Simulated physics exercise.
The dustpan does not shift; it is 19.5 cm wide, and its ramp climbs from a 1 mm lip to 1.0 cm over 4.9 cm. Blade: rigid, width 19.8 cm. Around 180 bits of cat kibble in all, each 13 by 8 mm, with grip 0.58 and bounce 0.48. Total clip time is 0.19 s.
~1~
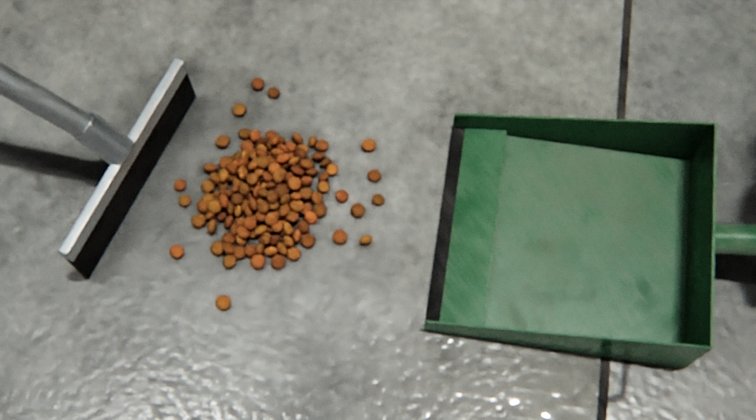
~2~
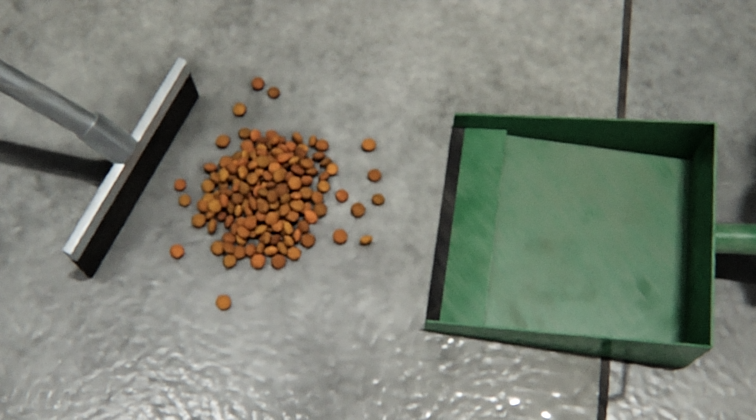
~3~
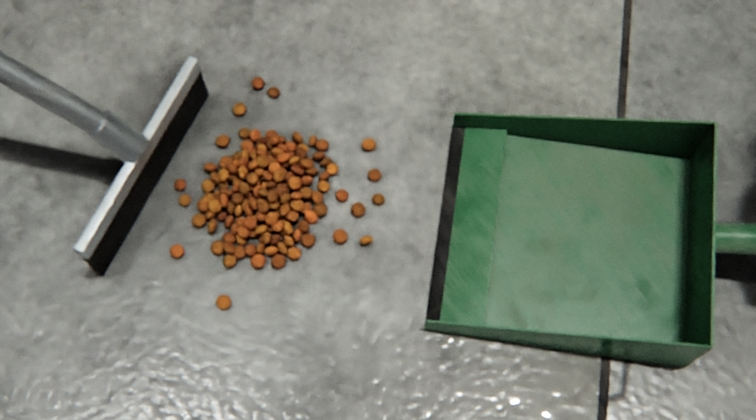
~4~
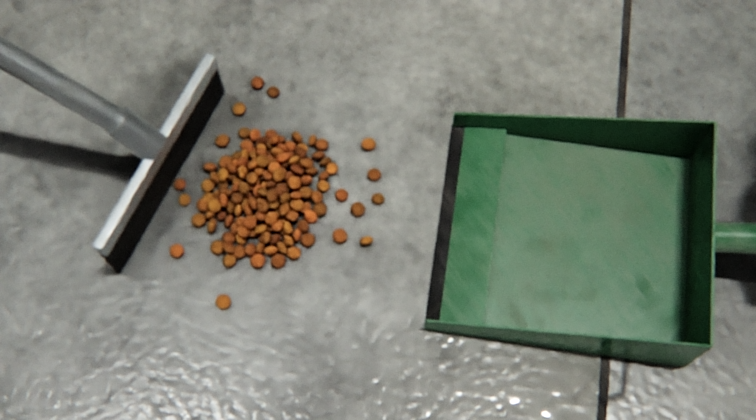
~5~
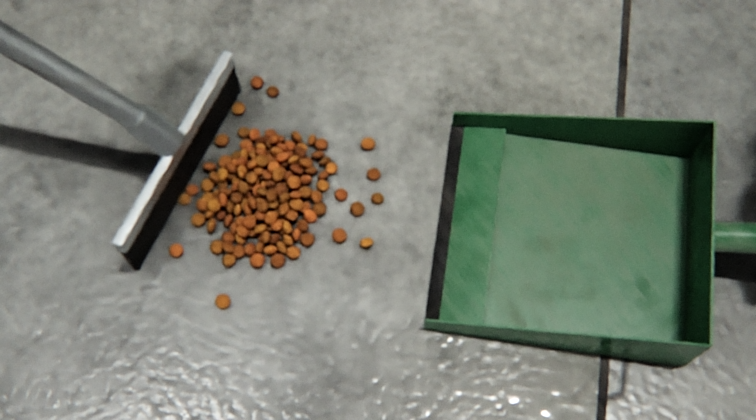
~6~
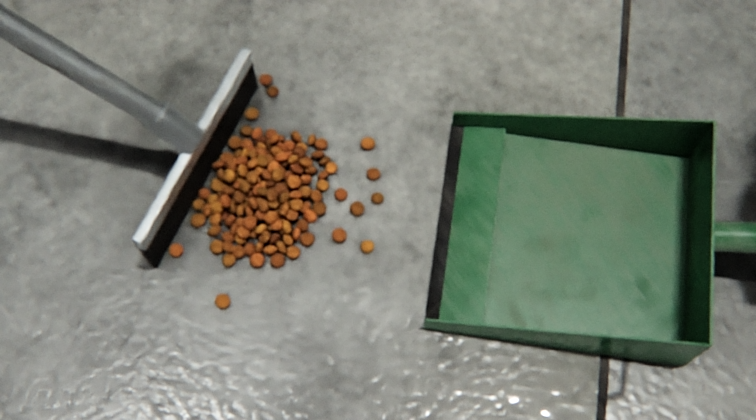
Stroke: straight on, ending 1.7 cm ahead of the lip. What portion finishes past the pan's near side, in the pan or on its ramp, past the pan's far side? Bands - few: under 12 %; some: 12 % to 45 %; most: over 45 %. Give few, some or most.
Past the pan's near side: Few, in the pan or on its ramp: Few, past the pan's far side: Few.
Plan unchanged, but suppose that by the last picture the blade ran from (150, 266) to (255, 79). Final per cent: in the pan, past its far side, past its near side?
Split: Pan = 25, far = 0, near = 5.
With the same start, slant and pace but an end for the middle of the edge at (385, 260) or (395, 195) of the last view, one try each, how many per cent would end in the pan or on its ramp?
Some 30 and 20 per cent.
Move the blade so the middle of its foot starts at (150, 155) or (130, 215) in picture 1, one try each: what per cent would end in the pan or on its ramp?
Around 0 percent, then around 10 percent.
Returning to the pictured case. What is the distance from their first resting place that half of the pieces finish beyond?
That distance is close to 12 cm.
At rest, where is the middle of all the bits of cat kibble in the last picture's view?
Centre at rest: Approx. (407, 208) px.
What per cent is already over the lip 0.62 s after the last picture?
Over the lip by then: Approx. 5 %.
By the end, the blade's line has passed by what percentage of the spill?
Estimate: Near 15 %.
Then, 0.21 s after the last picture, middle of the blade 13 cm from the lip; 0 % over the lip, far side 0 %, near side 0 %.
Then, 0.35 s after the last picture, middle of the blade 7 cm from the lip; 0 % over the lip, far side 5 %, near side 0 %.
Then, 0.62 s after the last picture, middle of the blade 4 cm from the lip; 5 % over the lip, far side 5 %, near side 0 %.
In the end, near side 0 %, pan 5 %, far side 5 %, in front of the lip or behind the blade 85 %.
